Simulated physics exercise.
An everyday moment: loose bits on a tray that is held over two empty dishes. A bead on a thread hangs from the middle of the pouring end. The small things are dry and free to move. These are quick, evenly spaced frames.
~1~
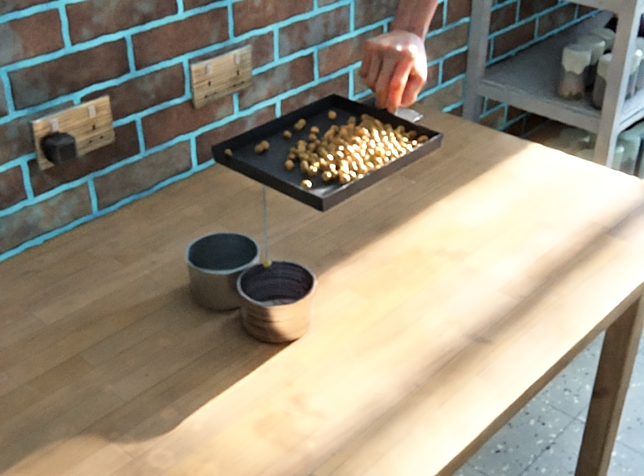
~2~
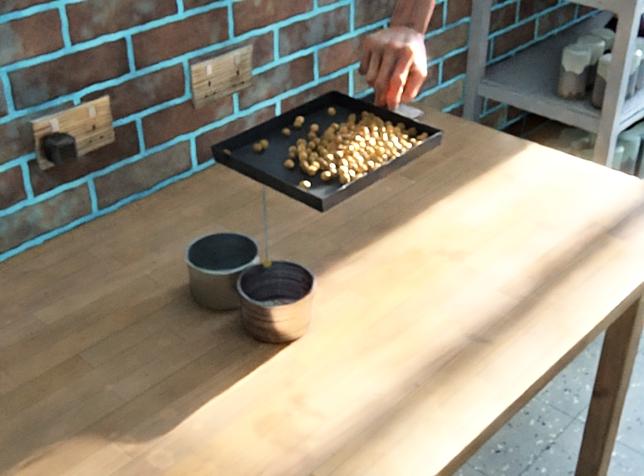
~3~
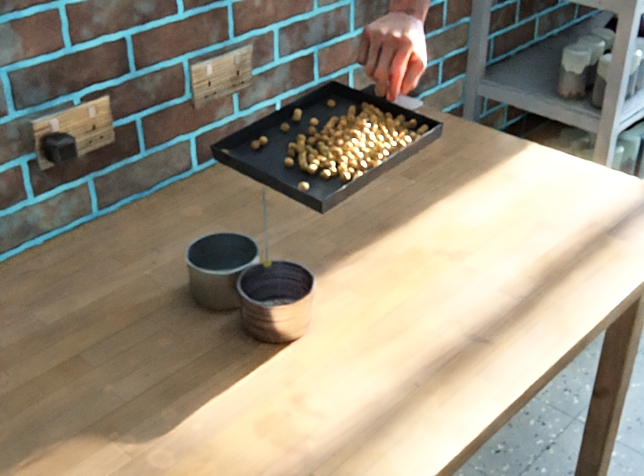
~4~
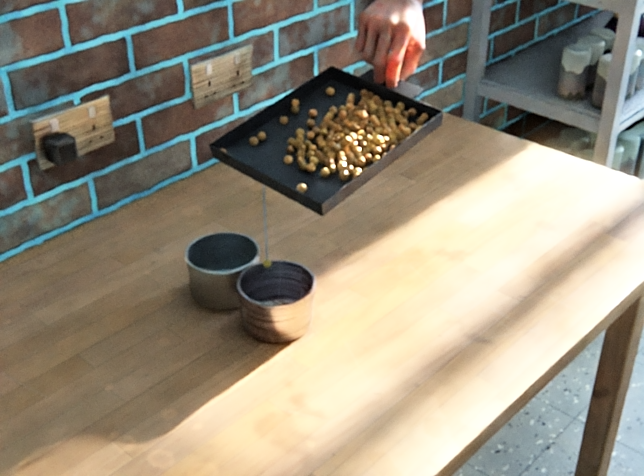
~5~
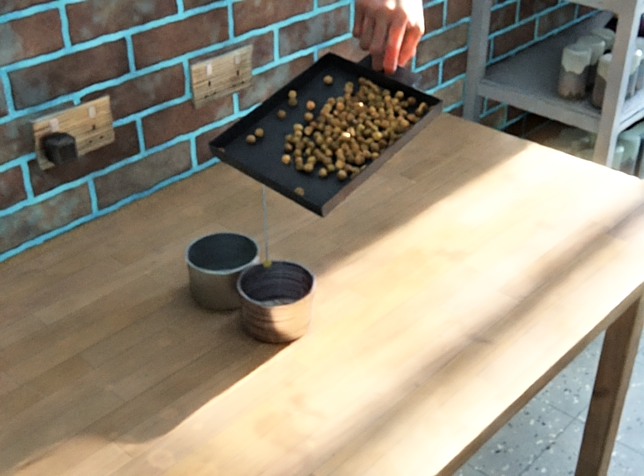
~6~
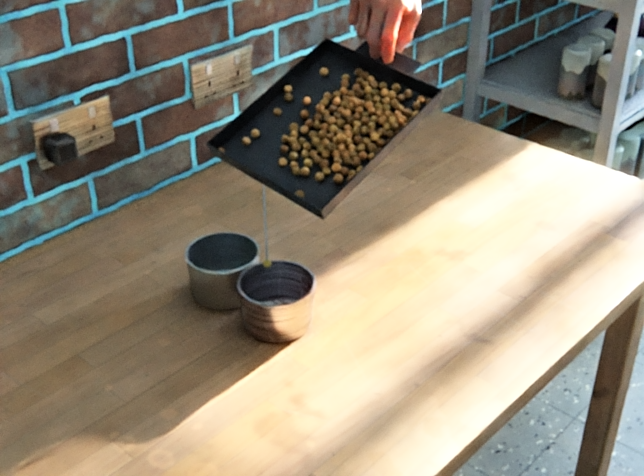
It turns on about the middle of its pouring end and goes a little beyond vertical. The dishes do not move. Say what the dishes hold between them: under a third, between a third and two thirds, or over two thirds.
Caught overall: Under a third.
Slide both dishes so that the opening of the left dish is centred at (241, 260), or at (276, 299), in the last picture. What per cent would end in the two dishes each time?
The first gives 40 %, the second 70 %.
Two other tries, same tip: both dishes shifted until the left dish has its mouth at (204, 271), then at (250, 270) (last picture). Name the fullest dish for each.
One: The dish on the right. Two: The dish on the right.
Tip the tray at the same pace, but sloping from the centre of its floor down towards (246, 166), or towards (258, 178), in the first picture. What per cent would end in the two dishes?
About 80 and 30 per cent.
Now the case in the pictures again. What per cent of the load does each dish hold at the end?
Left dish near 0 in a hundred; right dish near 20.
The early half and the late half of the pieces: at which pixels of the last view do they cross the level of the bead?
At about (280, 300), then at (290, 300).
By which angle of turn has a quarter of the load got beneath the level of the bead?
Around 105° of tilt.
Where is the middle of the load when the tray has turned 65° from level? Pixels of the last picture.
At about (300, 173).
Shortly afterwards, tray tipped steeply; all but a few on the tray; only a few outside both; a little in the air.
Next, tray tipped past a quarter turn; near half on the tray; a little in the right dish; near a quarter outside both; near a quarter in the air.
Some moments later, tray tipped past a quarter turn; near a quarter in the right dish; the bulk outside both.
In the end, tray tipped past a quarter turn; near a quarter in the right dish; none at all in the left dish; the bulk outside both.
